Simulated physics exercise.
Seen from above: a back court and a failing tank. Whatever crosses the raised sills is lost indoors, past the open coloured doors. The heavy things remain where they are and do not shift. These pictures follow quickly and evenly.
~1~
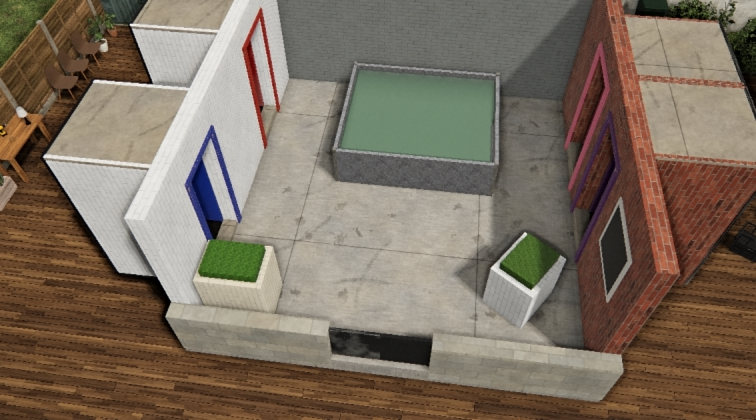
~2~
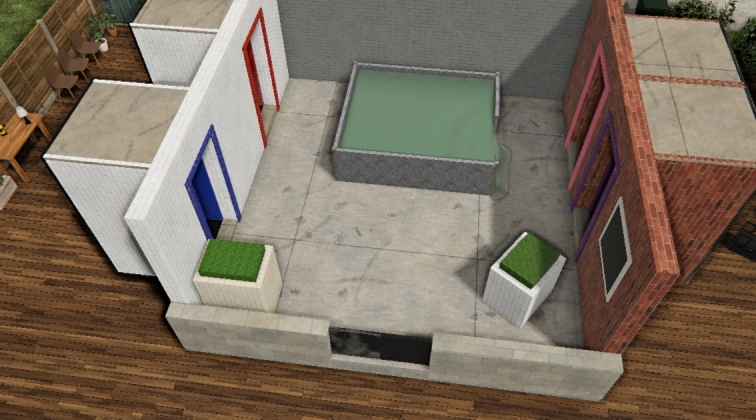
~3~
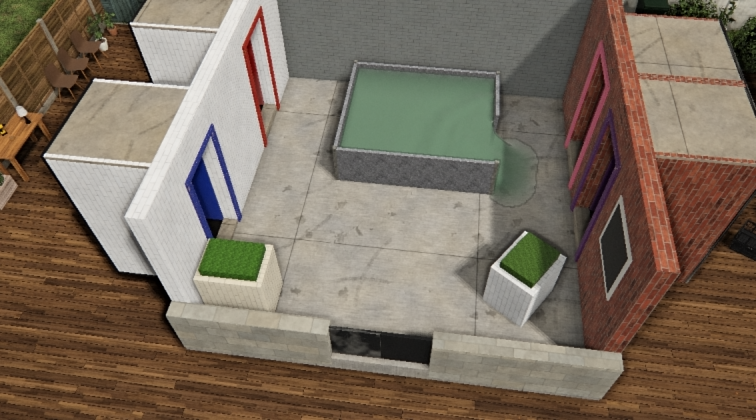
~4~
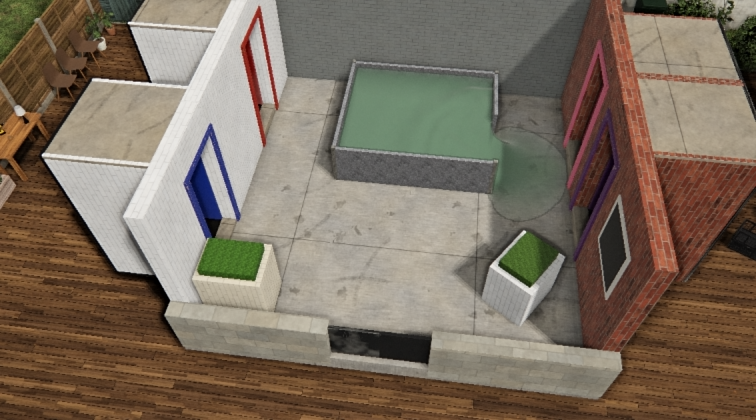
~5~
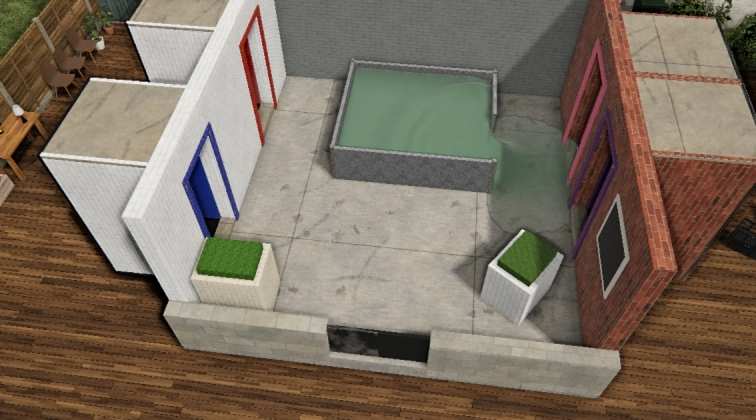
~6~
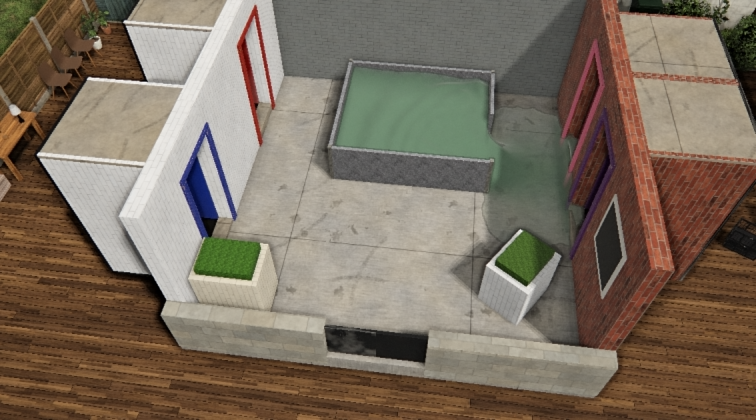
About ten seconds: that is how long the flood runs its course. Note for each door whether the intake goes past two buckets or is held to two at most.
In order: The red door stays at or under the cap there. The purple door tips over the cap there. The pink door tips over the cap there. The blue door tips over the cap there.
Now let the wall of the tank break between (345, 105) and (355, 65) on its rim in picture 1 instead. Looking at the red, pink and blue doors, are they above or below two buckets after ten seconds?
Going door by door, the red one crosses the threshold, then the pink one misses the threshold, then the blue one crosses the threshold.
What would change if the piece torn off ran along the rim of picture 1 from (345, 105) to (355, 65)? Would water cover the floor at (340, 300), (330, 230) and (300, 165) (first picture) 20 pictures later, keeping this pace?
In turn: Inundated, then inundated, then inundated.
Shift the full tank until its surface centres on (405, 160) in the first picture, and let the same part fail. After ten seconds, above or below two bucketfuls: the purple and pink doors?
Door by door, purple admits more and pink admits less.
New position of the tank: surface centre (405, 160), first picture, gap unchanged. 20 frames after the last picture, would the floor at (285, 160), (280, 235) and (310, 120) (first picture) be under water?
Spot one is not touched, spot two is not touched, spot three is not touched.
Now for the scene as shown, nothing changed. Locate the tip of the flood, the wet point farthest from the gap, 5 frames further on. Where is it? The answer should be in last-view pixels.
The front's farthest point is close to (578, 336).
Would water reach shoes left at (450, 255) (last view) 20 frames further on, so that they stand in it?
My call: Swamped.
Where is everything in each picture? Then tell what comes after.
The tank at (421, 114) is whole and still, in the first picture.
The front is at (501, 147), out from the gap at (491, 159), in the second picture.
Water pours out at (491, 160) and has run to (531, 153), in the third picture.
Water pours out at (489, 160) and has run to (563, 165), in the fourth picture.
The front is at (570, 216), out from the gap at (488, 159), in the fifth picture.
The front is at (570, 239), out from the gap at (486, 159), in the sixth picture.
A moment on, water covers 20 % of the floor; the red door not reached, the purple door under two buckets in, the pink door over two buckets in, the blue door not reached.
Next, water covers 30 % of the floor; the red door not reached, the purple door over two buckets in, the pink door far over two buckets in, the blue door not reached.
Then, water covers 60 % of the floor; the red door not reached, the purple door far over two buckets in, the pink door far over two buckets in, the blue door not reached.
Later, water covers 95 % of the floor; the red door wet at the sill, nothing in, the purple door far over two buckets in, the pink door far over two buckets in, the blue door under two buckets in.
In the end, water covers 100 % of the floor; the red door wet at the sill, nothing in, the purple door far over two buckets in, the pink door far over two buckets in, the blue door far over two buckets in.
